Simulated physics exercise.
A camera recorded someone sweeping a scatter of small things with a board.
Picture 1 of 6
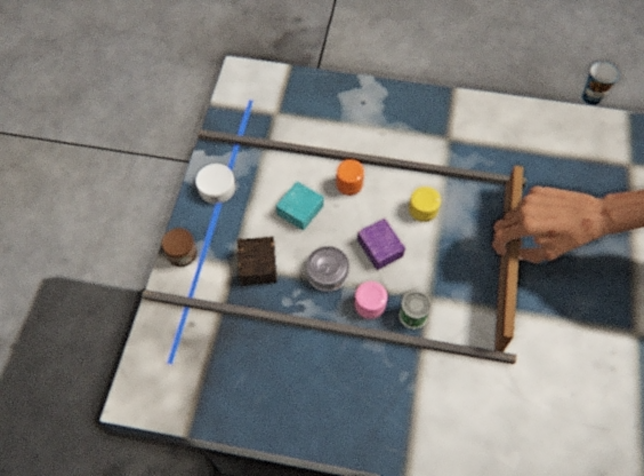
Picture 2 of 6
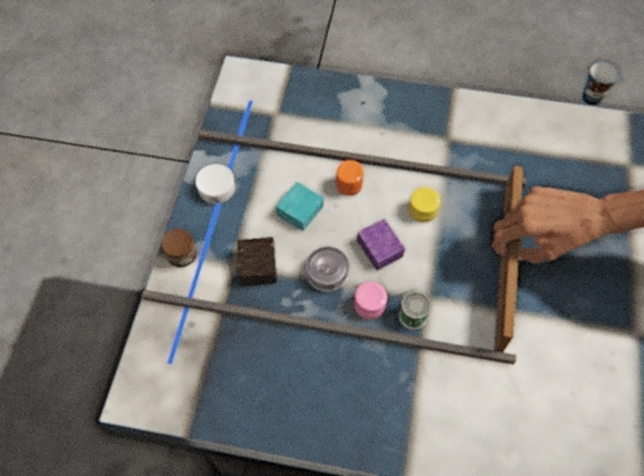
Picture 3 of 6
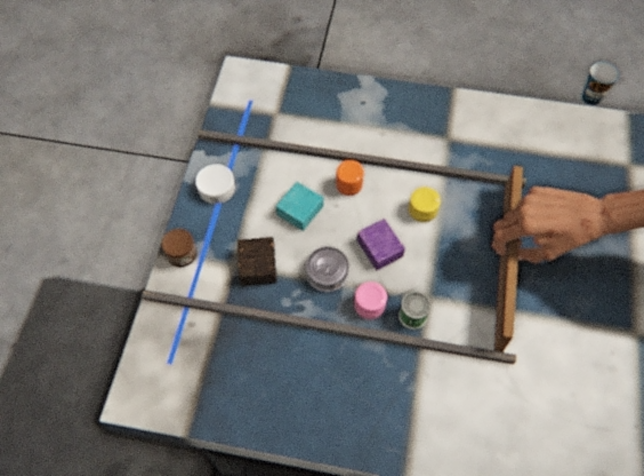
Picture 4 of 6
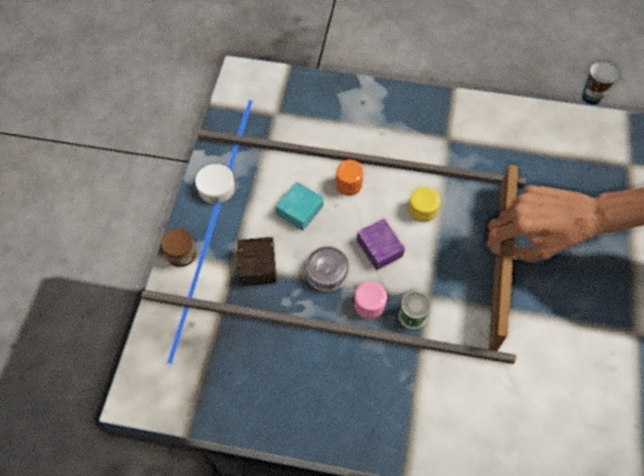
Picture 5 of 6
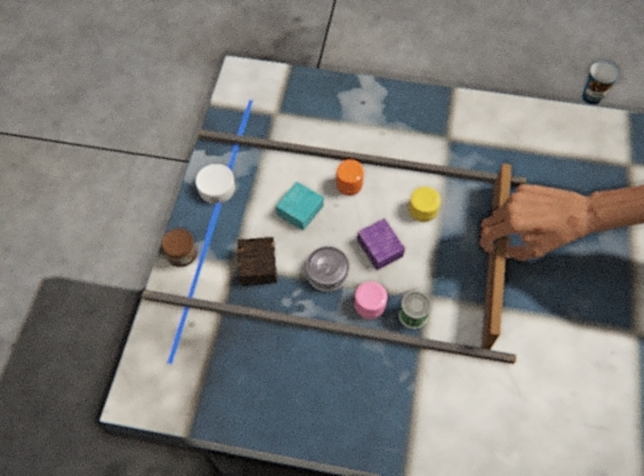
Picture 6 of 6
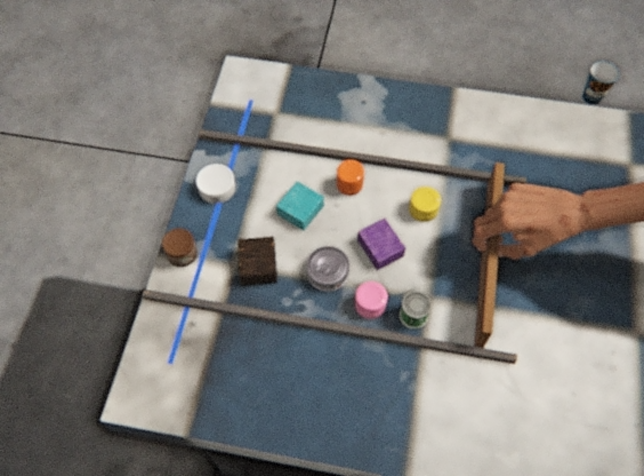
A hand gripping a wooden board slid it a short way left between two rails, toward a scatter of small colorful tubs, lids and blocks on a checkered surface, while those items stayed still.
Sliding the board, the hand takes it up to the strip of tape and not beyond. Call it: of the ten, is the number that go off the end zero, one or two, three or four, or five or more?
Three or four go off.
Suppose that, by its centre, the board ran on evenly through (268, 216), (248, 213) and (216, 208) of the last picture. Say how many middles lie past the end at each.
0; 2; 4.
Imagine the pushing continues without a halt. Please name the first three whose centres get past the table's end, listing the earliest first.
First the brown tub, next the white tub, then the black block.
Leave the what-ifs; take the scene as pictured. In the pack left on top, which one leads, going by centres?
Looks like the pink lid to me.
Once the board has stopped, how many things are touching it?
Counting them up gives 5.
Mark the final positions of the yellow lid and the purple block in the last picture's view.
Taking them in turn, first comes (212, 171), then (201, 206).
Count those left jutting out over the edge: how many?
You'd get 1.
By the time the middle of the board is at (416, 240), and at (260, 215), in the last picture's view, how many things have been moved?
The first number is 3, the next one 10.
Early on, none off yet; brown tub at rest near (180, 248); white tub at rest near (216, 184); black block at rest near (258, 261).
A while later, none off yet; brown tub at rest near (180, 248); white tub at rest near (216, 184); black block travelled a little near (234, 258).
Finally, the number that fall off is three or four; lost, turquoise block, black block, white tub and brown tub.
